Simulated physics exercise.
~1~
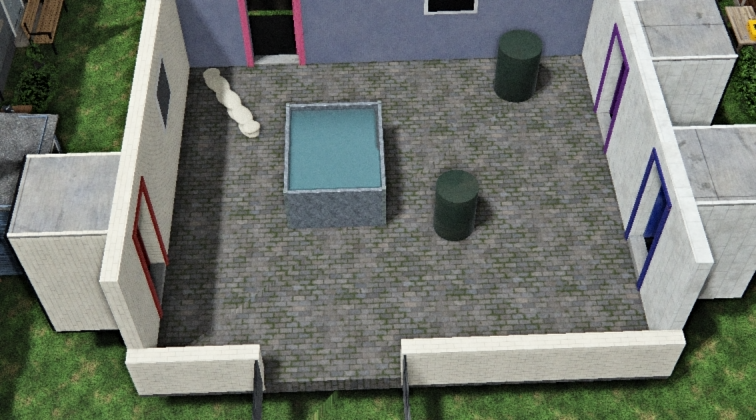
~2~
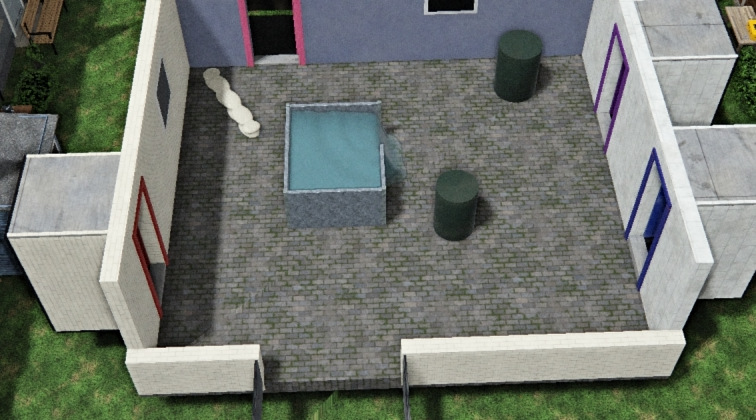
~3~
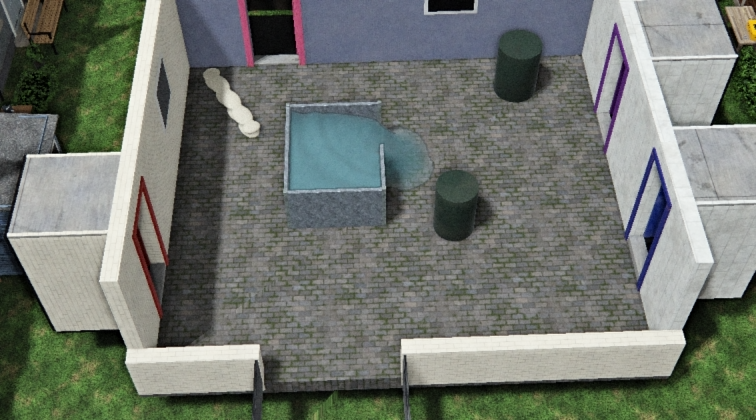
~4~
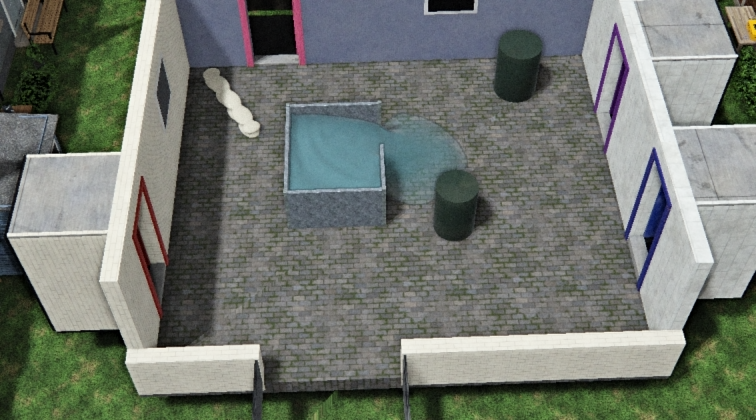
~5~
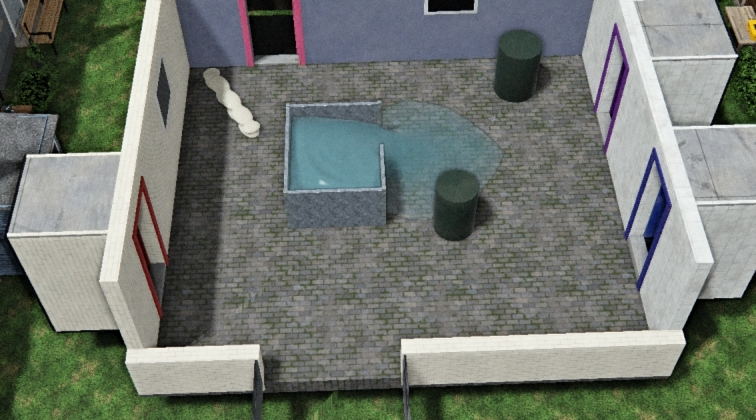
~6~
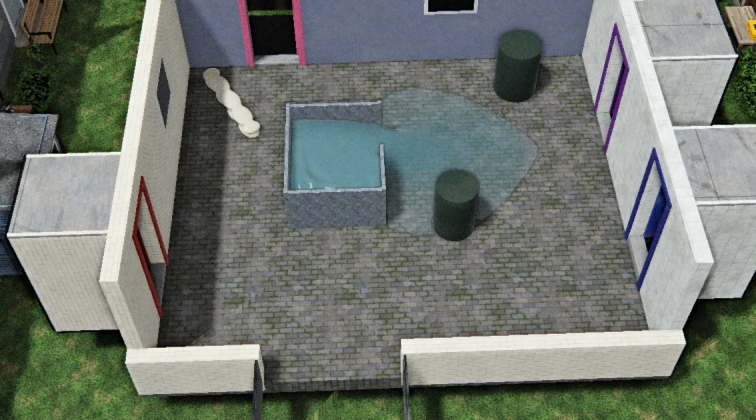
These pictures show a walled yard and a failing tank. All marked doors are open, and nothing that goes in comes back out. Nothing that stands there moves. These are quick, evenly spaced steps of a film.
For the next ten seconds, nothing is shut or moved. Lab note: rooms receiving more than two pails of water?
Blue door: At most two buckets; red door: At most two buckets; pink door: At most two buckets; purple door: Over two buckets.
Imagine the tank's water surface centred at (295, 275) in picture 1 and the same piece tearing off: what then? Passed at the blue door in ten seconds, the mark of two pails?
My answer is that the blue door ends up above.
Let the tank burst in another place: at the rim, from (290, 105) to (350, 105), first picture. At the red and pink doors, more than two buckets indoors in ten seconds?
Here's my take: Red fails to reach the limit, and pink surpasses the limit too.
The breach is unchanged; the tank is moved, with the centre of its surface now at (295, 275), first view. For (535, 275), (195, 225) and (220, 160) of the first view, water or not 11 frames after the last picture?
As listed: Wet, clear, clear.
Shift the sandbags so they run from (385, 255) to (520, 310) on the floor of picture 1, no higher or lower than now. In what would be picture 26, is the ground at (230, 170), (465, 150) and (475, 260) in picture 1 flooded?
In order - unaffected; swamped; unaffected.
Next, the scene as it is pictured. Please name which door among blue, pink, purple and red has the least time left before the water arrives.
Result: The one in purple is first.
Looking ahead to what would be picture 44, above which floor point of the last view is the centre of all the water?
Around pixel (469, 181) of the last picture.
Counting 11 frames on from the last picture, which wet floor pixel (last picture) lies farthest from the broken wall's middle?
My estimate: Roughly (632, 305).
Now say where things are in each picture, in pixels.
The tank at (334, 149) is whole and still, in the first picture.
Water pours out at (379, 147) and has run to (387, 136), in the second picture.
Water pours out at (379, 149) and has run to (429, 169), in the third picture.
The front is at a hidden place, out from the gap at (379, 150), in the fourth picture.
Water pours out at (379, 150) and has run to (496, 149), in the fifth picture.
Water pours out at (379, 150) and has run to (532, 146), in the sixth picture.
A moment on, water covers 30 % of the floor; the blue door not reached, the red door not reached, the pink door not reached, the purple door over two buckets in.
Next, water covers 35 % of the floor; the blue door wet at the sill, nothing in, the red door not reached, the pink door not reached, the purple door far over two buckets in.
Then, water covers 40 % of the floor; the blue door wet at the sill, nothing in, the red door not reached, the pink door not reached, the purple door far over two buckets in.
Later, water covers 65 % of the floor; the blue door wet at the sill, nothing in, the red door not reached, the pink door wet at the sill, nothing in, the purple door far over two buckets in.
In the end, water covers 90 % of the floor; the blue door wet at the sill, nothing in, the red door wet at the sill, nothing in, the pink door wet at the sill, nothing in, the purple door far over two buckets in.
